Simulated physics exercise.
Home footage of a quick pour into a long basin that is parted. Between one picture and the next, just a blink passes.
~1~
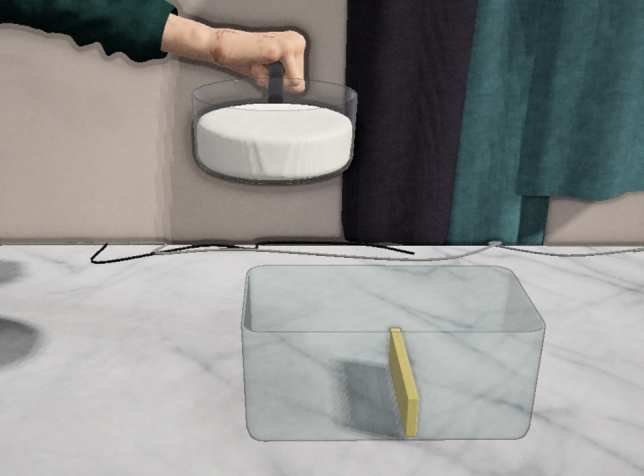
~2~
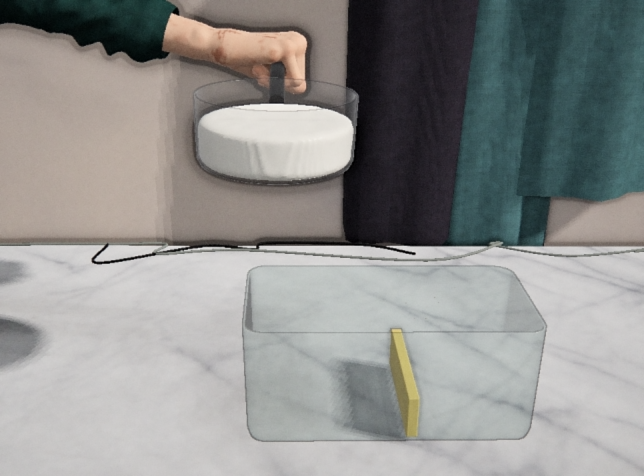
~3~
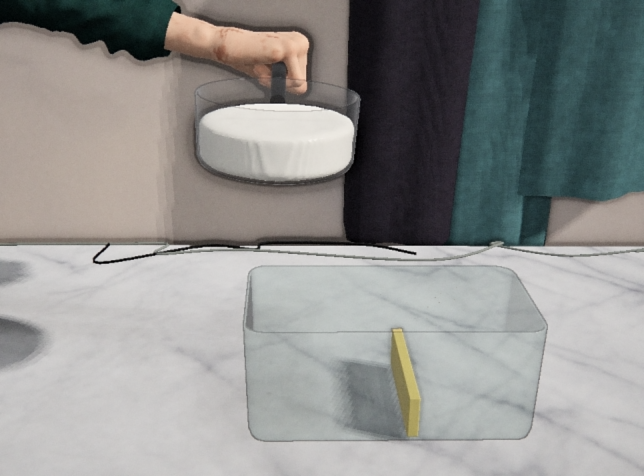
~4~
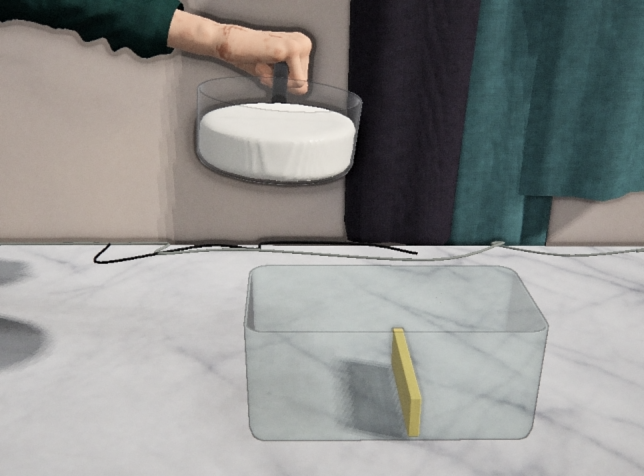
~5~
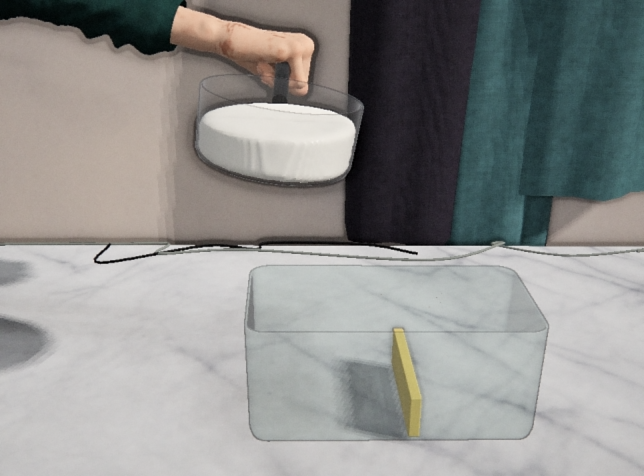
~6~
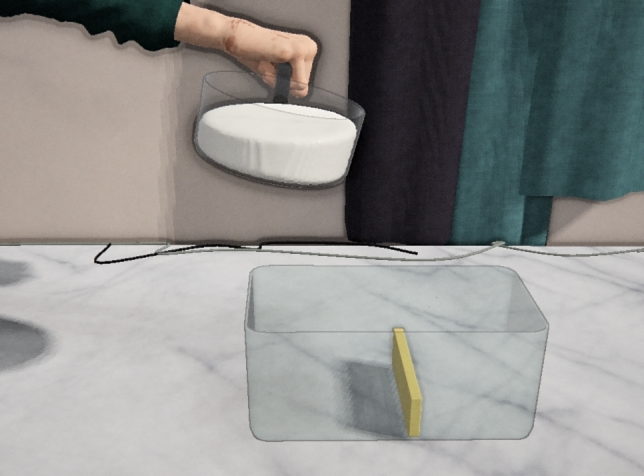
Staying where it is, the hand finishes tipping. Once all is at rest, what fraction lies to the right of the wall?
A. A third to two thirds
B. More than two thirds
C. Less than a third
The answer is A.
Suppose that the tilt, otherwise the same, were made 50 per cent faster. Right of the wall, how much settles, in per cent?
It comes to 35 per cent or so.
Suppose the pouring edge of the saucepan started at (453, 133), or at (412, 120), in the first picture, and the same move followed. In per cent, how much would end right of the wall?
First try: 75 percent; second try: 85 percent.
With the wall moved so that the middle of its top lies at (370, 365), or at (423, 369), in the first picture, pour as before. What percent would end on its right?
About 75 % for the first and about 25 % for the second.
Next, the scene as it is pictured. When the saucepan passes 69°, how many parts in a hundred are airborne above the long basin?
40 per cent.
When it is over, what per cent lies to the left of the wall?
Near 55 %.
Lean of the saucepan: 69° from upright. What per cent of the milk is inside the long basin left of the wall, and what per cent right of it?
On the left near 5 in a hundred, on the right near 0 in a hundred.
A moment on, the saucepan is tipped part way and 55 per cent is still to pour, 3 is left of the wall and 1 right of it.
Next, the saucepan is tipped on its side and 12 per cent is still to pour, 26 is left of the wall and 47 right of it.
Then the saucepan is tipped right over and 1 per cent is still to pour, 50 is left of the wall and 45 right of it.
Later the saucepan is tipped right over and 0 per cent is still to pour, 53 is left of the wall and 46 right of it.
In the end 53 per cent lies left of the wall, 46 right of it and 1 outside.
